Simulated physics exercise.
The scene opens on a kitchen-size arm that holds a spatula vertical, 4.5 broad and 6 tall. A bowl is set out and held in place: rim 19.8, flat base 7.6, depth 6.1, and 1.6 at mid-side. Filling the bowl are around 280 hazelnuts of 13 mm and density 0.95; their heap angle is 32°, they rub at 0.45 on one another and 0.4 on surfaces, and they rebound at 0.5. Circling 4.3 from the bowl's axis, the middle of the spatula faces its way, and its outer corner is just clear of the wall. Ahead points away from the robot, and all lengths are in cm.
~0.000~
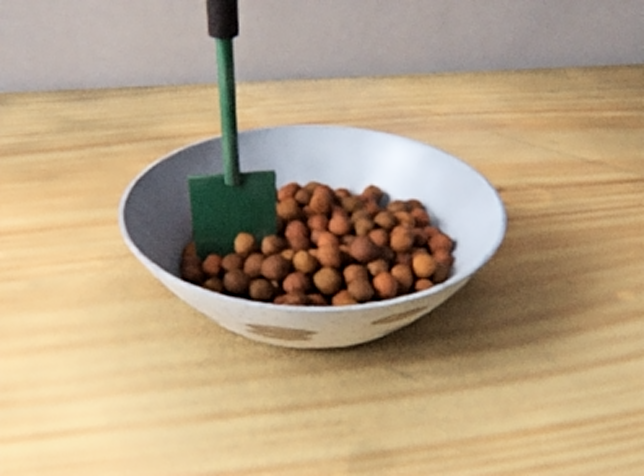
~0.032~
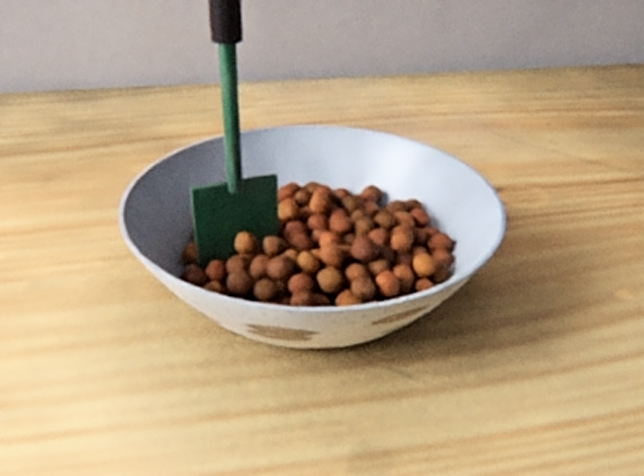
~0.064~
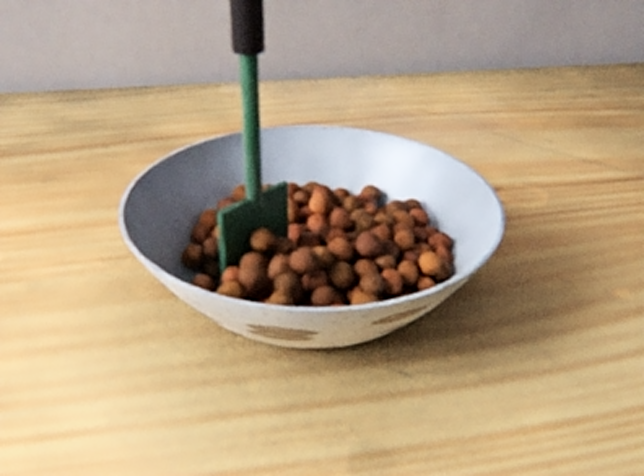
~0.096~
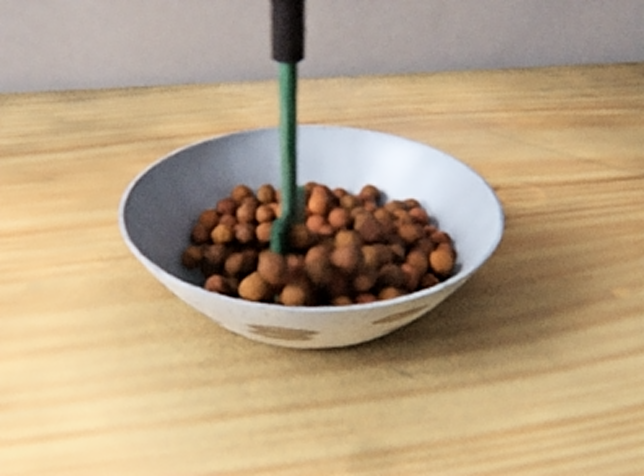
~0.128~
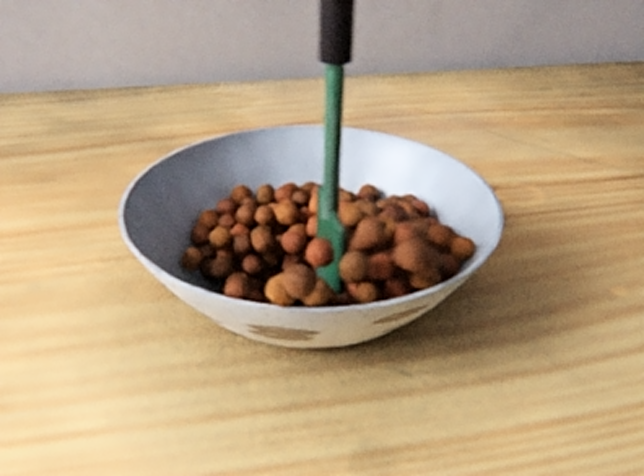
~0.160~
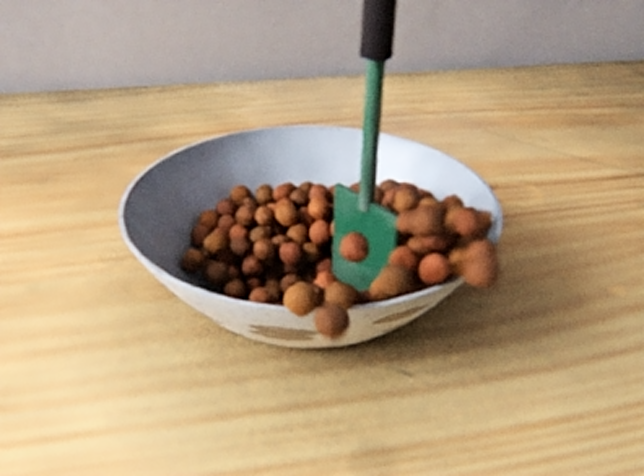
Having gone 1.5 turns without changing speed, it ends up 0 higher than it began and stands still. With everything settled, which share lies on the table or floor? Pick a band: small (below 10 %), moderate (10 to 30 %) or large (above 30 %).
Large, above 30 %.
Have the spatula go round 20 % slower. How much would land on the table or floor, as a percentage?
My guess is about 25 per cent.
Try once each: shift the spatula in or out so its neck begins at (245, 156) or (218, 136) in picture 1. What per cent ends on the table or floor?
Near 30 and 45 in a hundred, one try each.
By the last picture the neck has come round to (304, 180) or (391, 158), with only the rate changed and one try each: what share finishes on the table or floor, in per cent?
Some 20 and 50 %.
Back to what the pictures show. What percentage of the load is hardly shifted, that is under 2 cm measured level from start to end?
Near 5 per cent of the pieces.
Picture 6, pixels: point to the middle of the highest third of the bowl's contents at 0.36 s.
Look near (250, 159) for its middle.
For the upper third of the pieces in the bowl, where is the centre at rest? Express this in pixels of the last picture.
The centre is near pixel (375, 206).
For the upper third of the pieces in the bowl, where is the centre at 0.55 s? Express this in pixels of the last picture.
In the final view it lies at about (342, 285).
By 0.36 s, 279° round, highest piece 11 above the table; 220 in the bowl, 29 on the table or floor, 31 in flight or on the tool.
By 0.55 s, 82° round, highest piece 8 above the table; 182 in the bowl, 88 on the table or floor, 10 in flight or on the tool.
By 0.85 s, 180° round, highest piece 6 above the table; 166 in the bowl, 114 on the table or floor.
By 1.55 s, 180° round, highest piece 6 above the table; 166 in the bowl, 114 on the table or floor.
Final count, 166 in the bowl, 114 on the table or floor. That is 41 % on the table or floor.
